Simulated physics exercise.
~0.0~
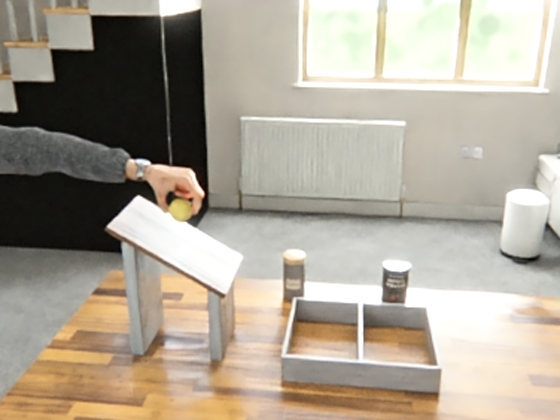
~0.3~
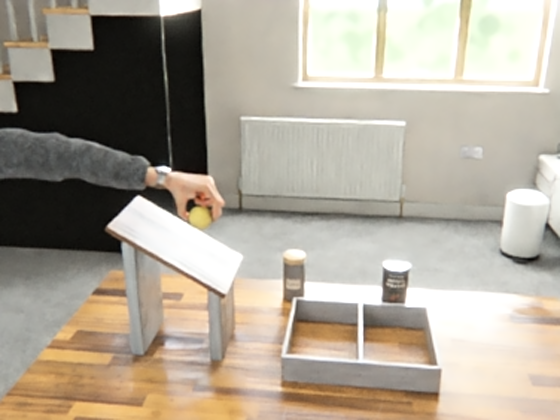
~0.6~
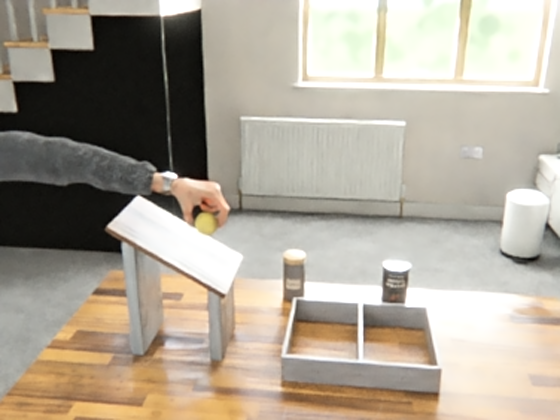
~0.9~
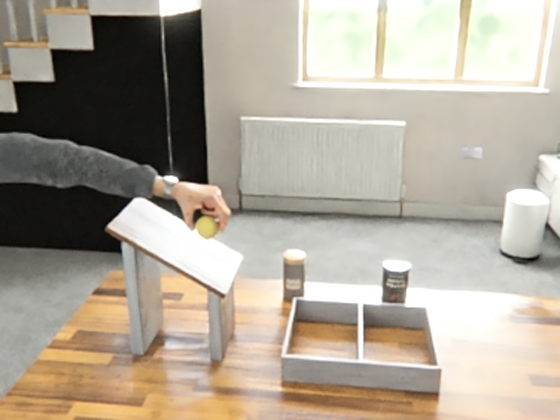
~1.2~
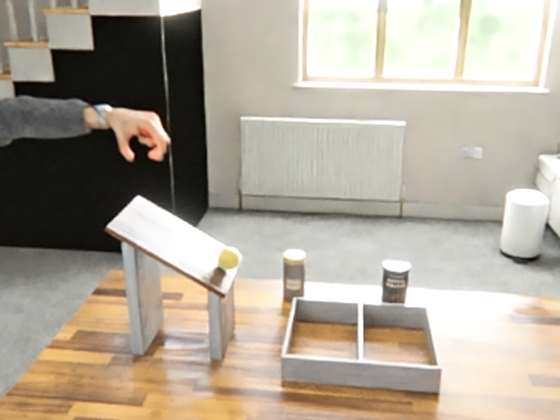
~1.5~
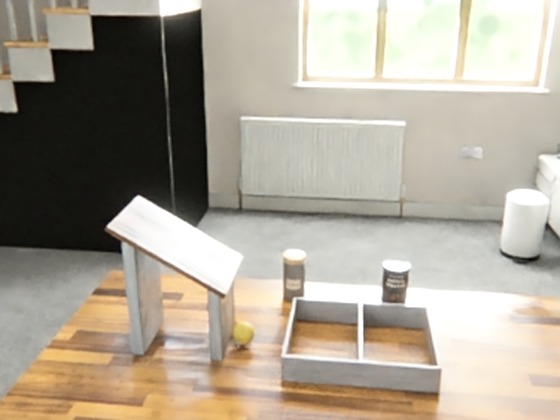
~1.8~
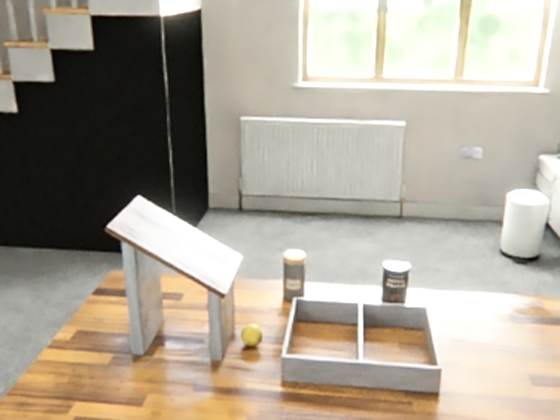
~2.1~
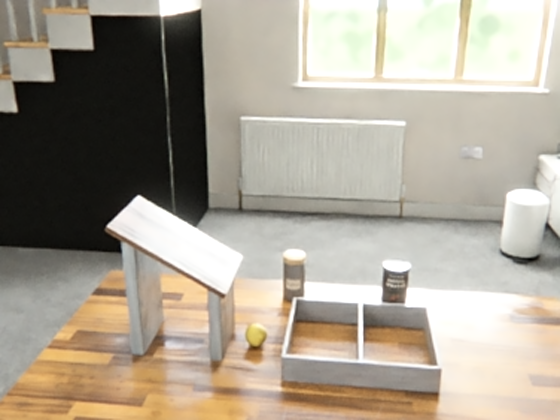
On a wooden table in a bright room, a hand held a yellow lemon over a sloping board, moved it down the slope and let go. The lemon rolled off the lower edge, dropped to the tabletop and ended up just short of the two-bay tray.
